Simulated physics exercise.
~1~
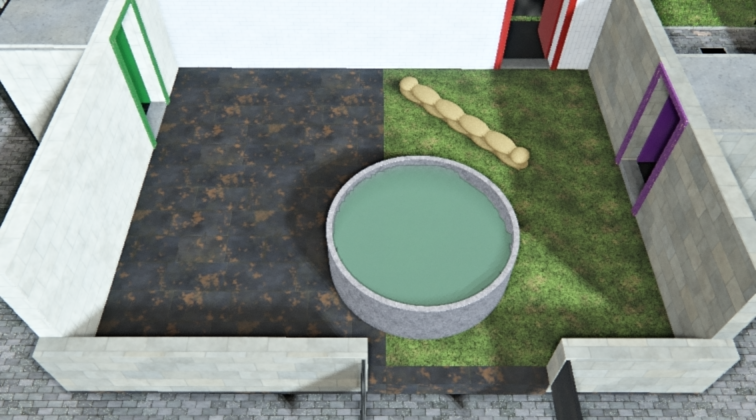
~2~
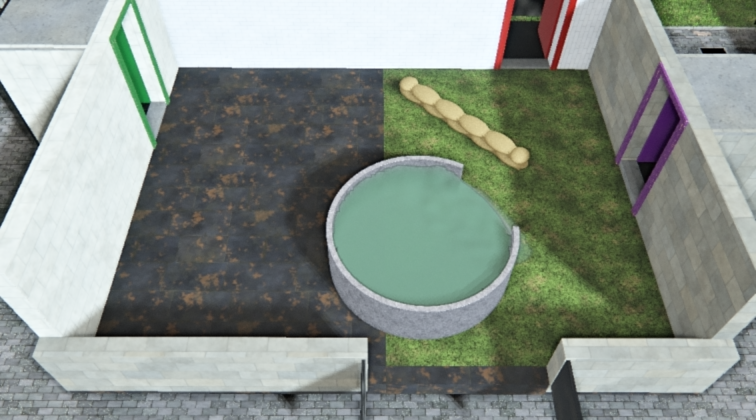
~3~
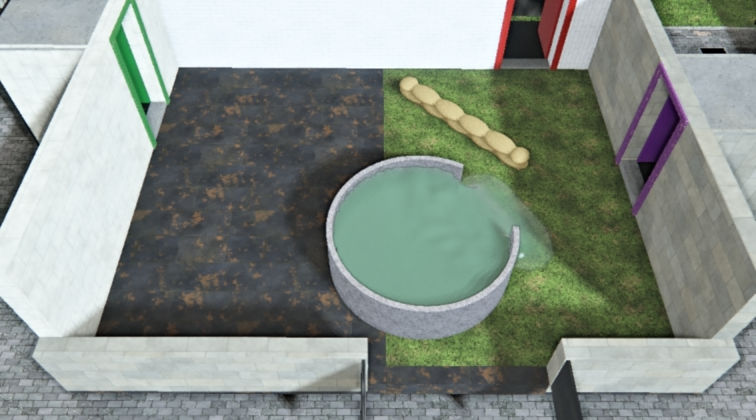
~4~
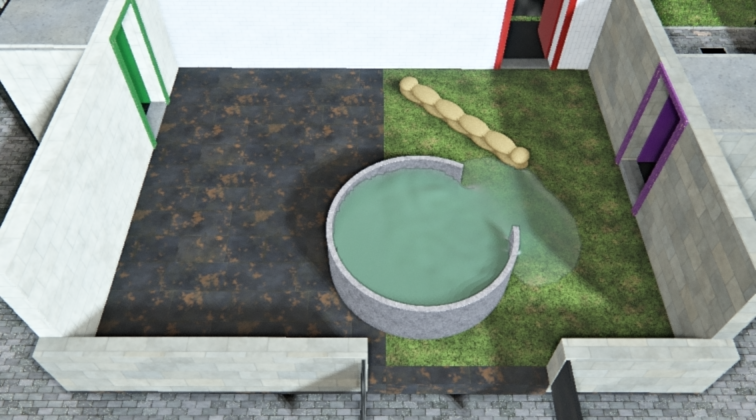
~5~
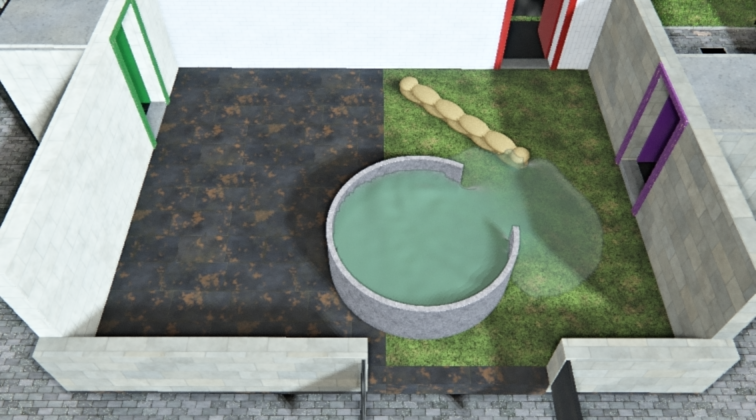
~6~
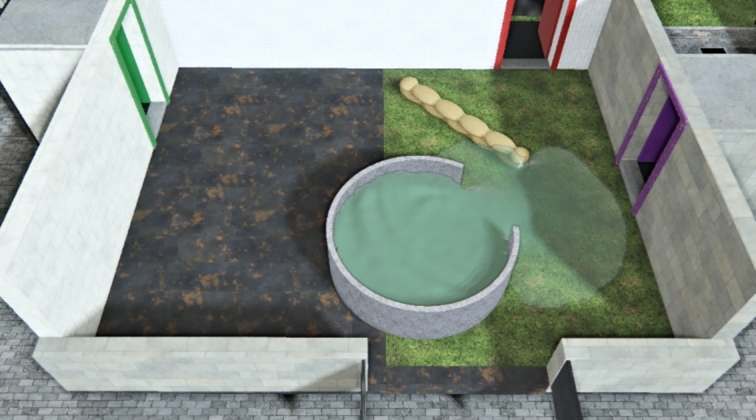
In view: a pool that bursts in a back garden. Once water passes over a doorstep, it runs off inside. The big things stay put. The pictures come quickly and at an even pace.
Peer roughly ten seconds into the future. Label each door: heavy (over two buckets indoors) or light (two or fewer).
Green door - light; purple door - heavy; red door - heavy.
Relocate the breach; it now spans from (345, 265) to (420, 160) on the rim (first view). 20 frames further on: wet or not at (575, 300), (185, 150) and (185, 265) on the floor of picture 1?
First kept bare, second soaked through, third soaked through.
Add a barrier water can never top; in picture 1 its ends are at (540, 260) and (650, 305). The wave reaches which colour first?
That is the door marked purple.
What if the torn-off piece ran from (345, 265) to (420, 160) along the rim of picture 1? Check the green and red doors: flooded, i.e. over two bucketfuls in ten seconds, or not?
Well, the green door crosses the threshold, while the red door comes up short.
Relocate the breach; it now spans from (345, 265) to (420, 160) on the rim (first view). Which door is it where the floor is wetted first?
It's the door marked green.
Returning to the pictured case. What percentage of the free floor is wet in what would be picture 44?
About 70 %.
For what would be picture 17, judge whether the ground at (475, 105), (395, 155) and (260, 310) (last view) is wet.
Point by point: Not yet wet, inundated, not yet wet.
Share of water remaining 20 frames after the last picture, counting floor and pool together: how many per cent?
Some 94 per cent has not gone.
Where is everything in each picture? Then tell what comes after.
The first frame shows still water in the round tank at (422, 230).
In the second frame, water pours out at (490, 215) and has run to (519, 259).
In the third frame, water pours out at (490, 216) and has run to (548, 252).
In the fourth frame, the front is at (568, 266), out from the gap at (489, 217).
In the fifth frame, water pours out at (489, 217) and has run to (545, 163).
In the sixth frame, water pours out at (489, 216) and has run to (569, 154).
A moment on, water covers 20 % of the floor; the green door not reached, the purple door under two buckets in, the red door not reached.
Next, water covers 30 % of the floor; the green door not reached, the purple door far over two buckets in, the red door not reached.
Then, water covers 50 % of the floor; the green door not reached, the purple door far over two buckets in, the red door over two buckets in.
Later, water covers 70 % of the floor; the green door not reached, the purple door far over two buckets in, the red door far over two buckets in.
In the end, water covers 85 % of the floor; the green door wet at the sill, nothing in, the purple door far over two buckets in, the red door far over two buckets in.
